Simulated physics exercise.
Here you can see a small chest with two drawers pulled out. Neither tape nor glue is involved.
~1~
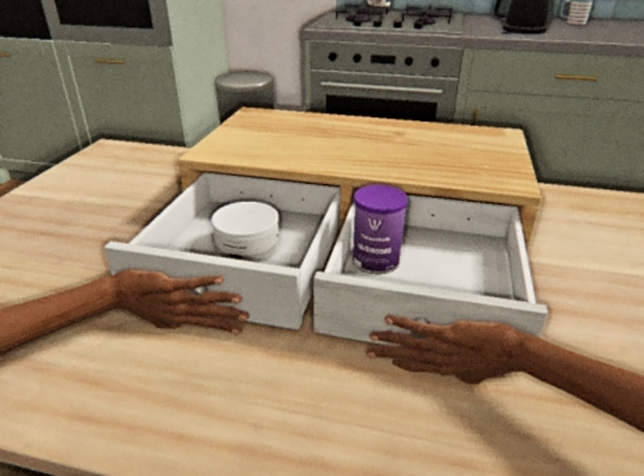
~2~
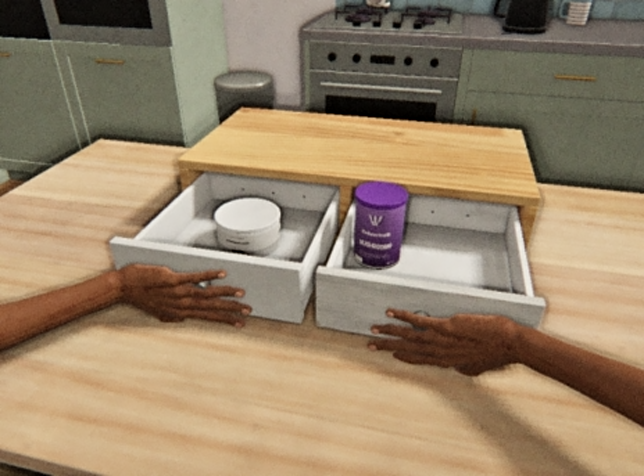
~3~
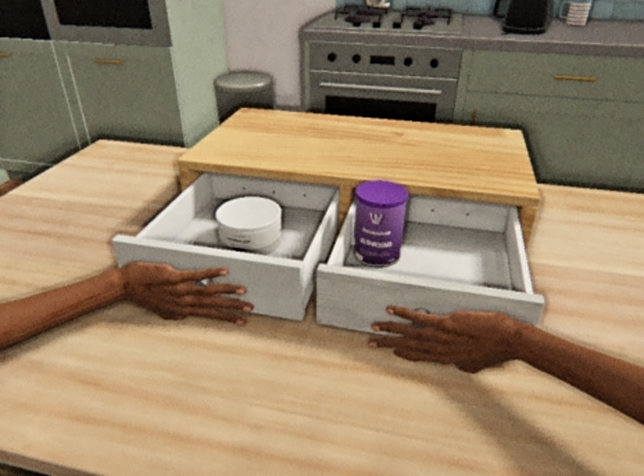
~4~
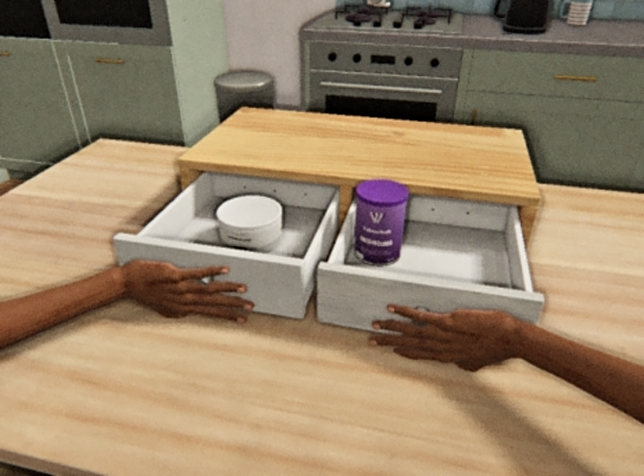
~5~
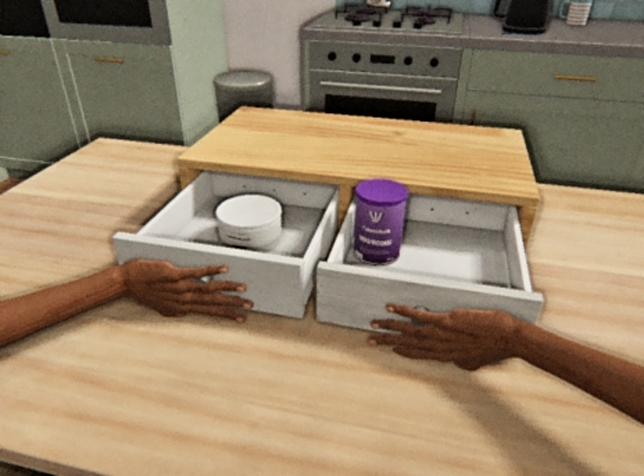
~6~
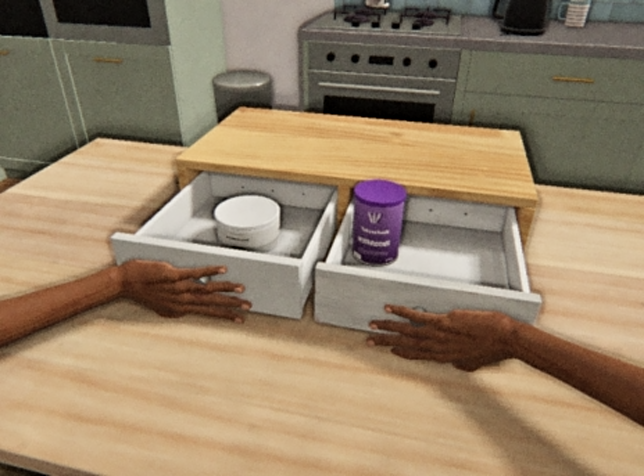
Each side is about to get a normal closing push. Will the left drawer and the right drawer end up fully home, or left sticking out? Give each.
Each one: Left drawer - fully home; right drawer - left sticking out.
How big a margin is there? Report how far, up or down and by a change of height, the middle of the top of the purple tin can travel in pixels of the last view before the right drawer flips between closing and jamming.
Down by roughly 16 pixels.
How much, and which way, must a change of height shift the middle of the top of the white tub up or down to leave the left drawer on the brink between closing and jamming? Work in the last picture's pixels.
About 16 pixels, up.
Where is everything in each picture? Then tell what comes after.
Left drawer (241, 235) wide open; right drawer (428, 260) wide open; purple tin (378, 230), in the first picture.
Right drawer (428, 255) wide open; white tub (249, 229), in the second picture.
Left drawer (244, 229) wide open; chest (360, 175), in the third picture.
Right drawer (428, 252) wide open; purple tin (380, 223), in the fourth picture.
Left drawer (244, 227) wide open; white tub (250, 225), in the fifth picture.
Left drawer (243, 227) wide open; right drawer (426, 252) wide open; chest (358, 175), in the sixth picture.
Then, 0.44 s later than the last frame, left drawer about half in; right drawer starting in.
Then, 0.80 s later than the last frame, left drawer nearly in; right drawer about half in.
When it is over, the left drawer goes all the way in; the right drawer will not close.
